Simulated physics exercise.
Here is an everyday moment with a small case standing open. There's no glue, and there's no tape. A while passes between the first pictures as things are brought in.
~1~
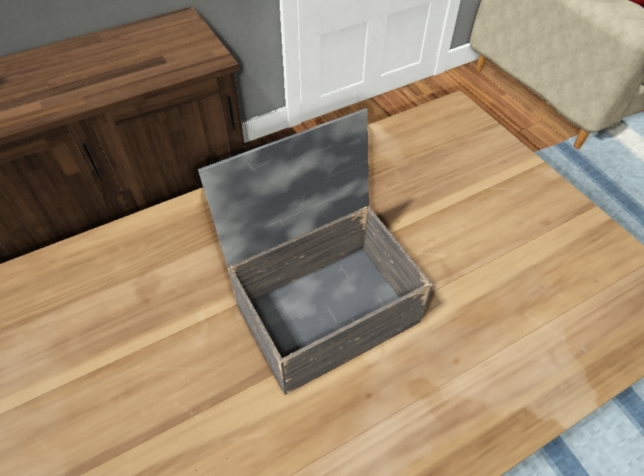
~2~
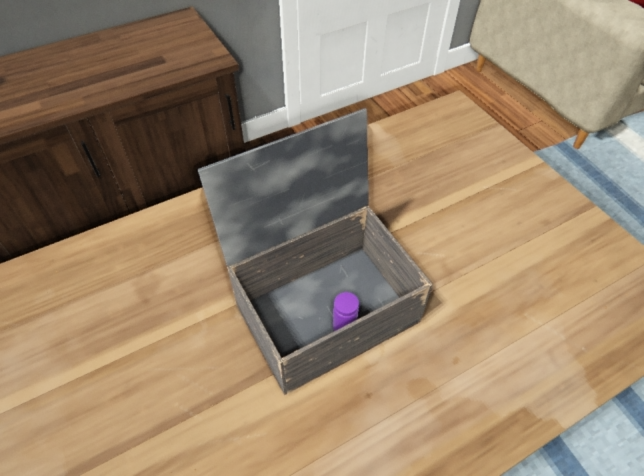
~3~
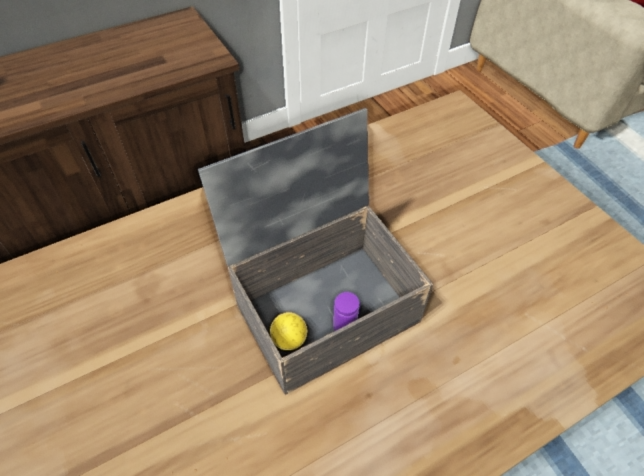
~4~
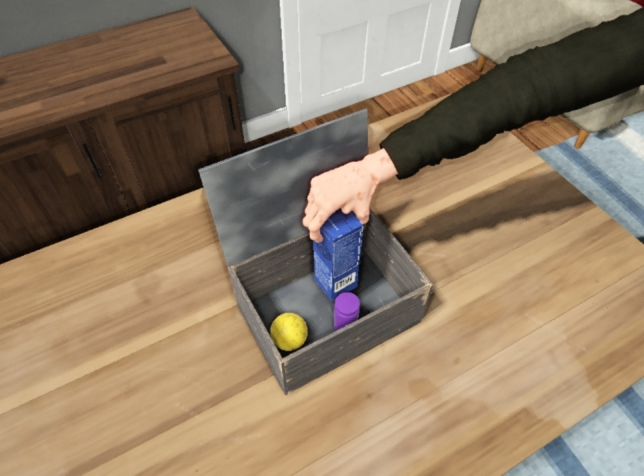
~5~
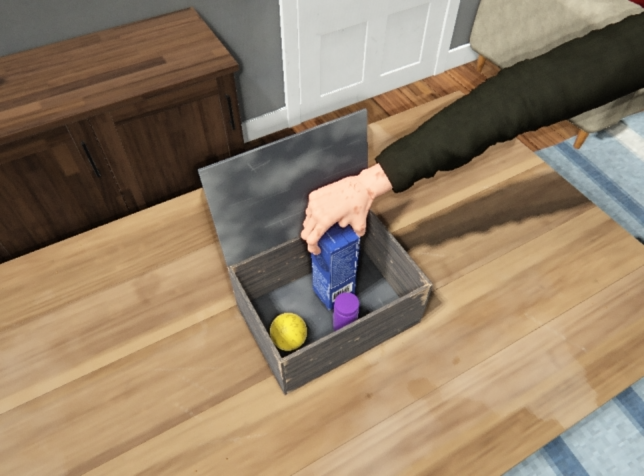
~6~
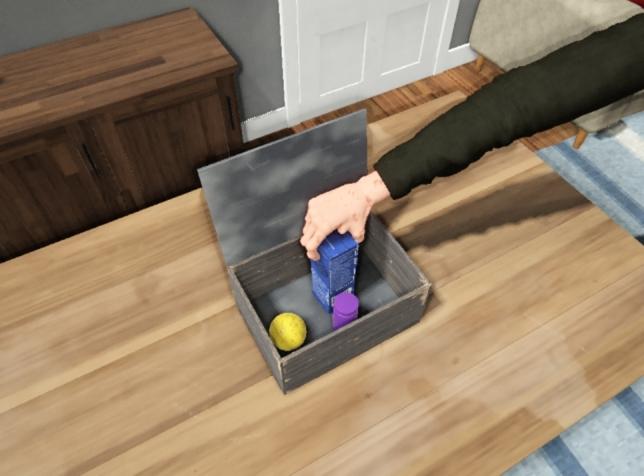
A purple shaker and yellow ball appear in an open box, then a hand lowers a blue carton inside.
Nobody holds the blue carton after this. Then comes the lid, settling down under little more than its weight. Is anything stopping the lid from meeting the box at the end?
Yes, the lid is kept from closing.
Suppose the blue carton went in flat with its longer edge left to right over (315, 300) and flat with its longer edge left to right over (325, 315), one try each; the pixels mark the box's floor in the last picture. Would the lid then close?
Trial 1: Lid lowered. Trial 2: Lid lowered.
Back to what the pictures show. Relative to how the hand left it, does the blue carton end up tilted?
The blue carton stays as it was set.
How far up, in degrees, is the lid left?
Roughly 55 degrees above the rim.
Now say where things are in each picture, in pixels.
In the first frame, the last thing is not in view yet.
In the second frame, the last thing is not in view yet; purple shaker (346, 315).
In the third frame, the last thing is not in view yet; purple shaker (346, 315).
In the fourth frame, on its way; blue carton (337, 254); purple shaker (346, 315).
In the fifth frame, on its way; blue carton (334, 265); purple shaker (346, 315).
In the sixth frame, put in, still held; blue carton (333, 270); purple shaker (345, 315).
Then, 1.20 s after the last picture, lid starting down.
Then, 1.50 s after the last picture, lid 65° above the rim.
At rest, lid 54° above the rim; all 3 in place. Seen from the same camera at the end, blue carton near (333, 270).
